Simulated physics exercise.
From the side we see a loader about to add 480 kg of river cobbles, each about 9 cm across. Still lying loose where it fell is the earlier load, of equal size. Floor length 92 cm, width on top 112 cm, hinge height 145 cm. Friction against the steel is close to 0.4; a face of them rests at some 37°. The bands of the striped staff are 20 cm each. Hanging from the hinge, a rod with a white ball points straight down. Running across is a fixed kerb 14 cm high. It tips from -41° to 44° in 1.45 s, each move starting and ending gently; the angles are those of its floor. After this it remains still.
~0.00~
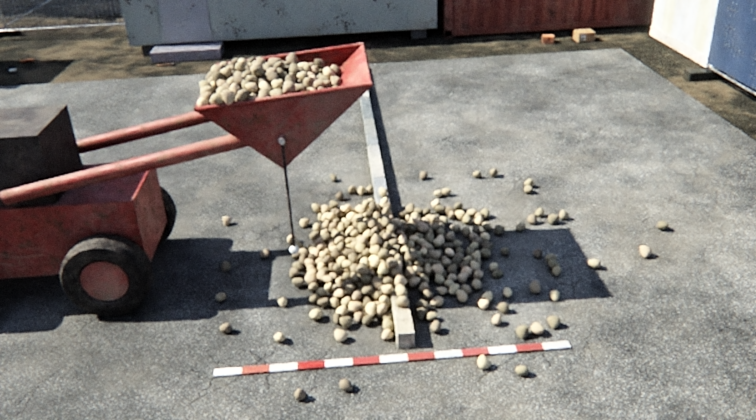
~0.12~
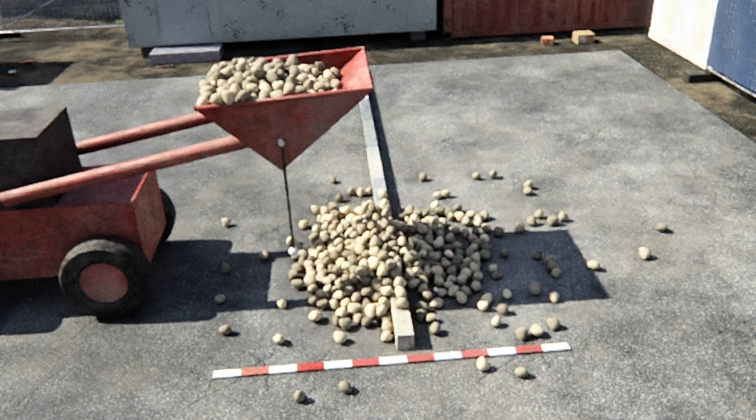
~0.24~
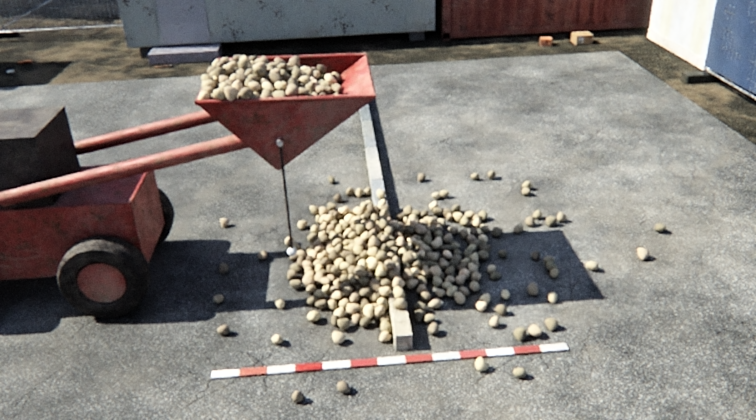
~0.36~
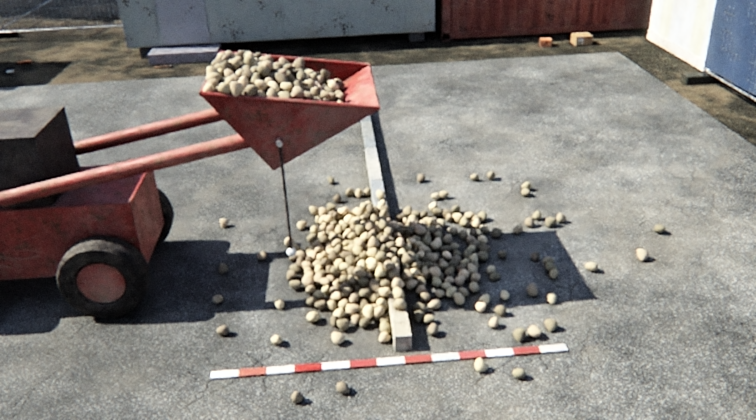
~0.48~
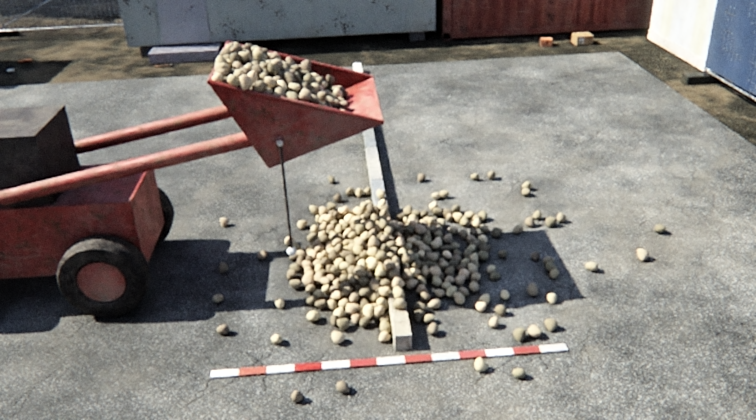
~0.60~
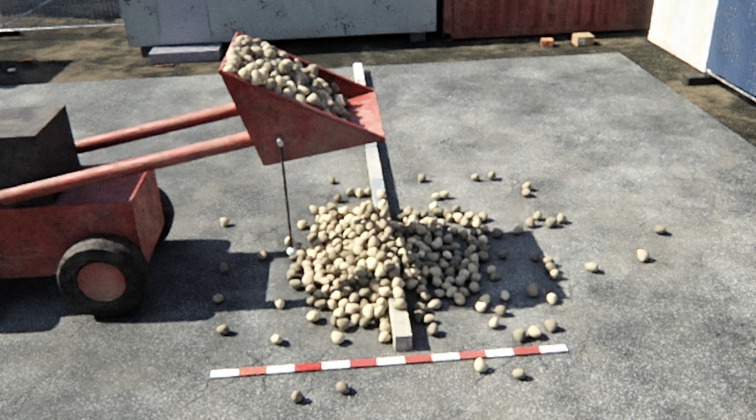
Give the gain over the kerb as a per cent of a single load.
78 %.
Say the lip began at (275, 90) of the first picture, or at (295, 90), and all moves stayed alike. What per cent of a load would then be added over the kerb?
Roughly 0 and 5 percent, in that order.
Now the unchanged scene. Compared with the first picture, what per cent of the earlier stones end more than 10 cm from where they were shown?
Close to 25 in a hundred of them.
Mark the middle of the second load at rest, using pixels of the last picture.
Around (425, 246).
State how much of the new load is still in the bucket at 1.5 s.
Reading: Near 30 % of the load.
After 1.1 s the floor is at 31°; in per cent of one load, 97 in the bucket, 65 on this side of the kerb, 38 over the kerb; the foremost stones are at (573, 222).
After 1.5 s the floor is at 44°; in per cent of one load, 28 in the bucket, 103 on this side of the kerb, 70 over the kerb; the foremost stones are at (573, 222).
After 1.9 s the floor is at 44°; in per cent of one load, 0 in the bucket, 97 on this side of the kerb, 103 over the kerb; the foremost stones are at (573, 222).
After 4.6 s the floor is at 44°; in per cent of one load, 0 in the bucket, 84 on this side of the kerb, 116 over the kerb; the foremost stones are at (585, 236). Net gain over the kerb, 78.
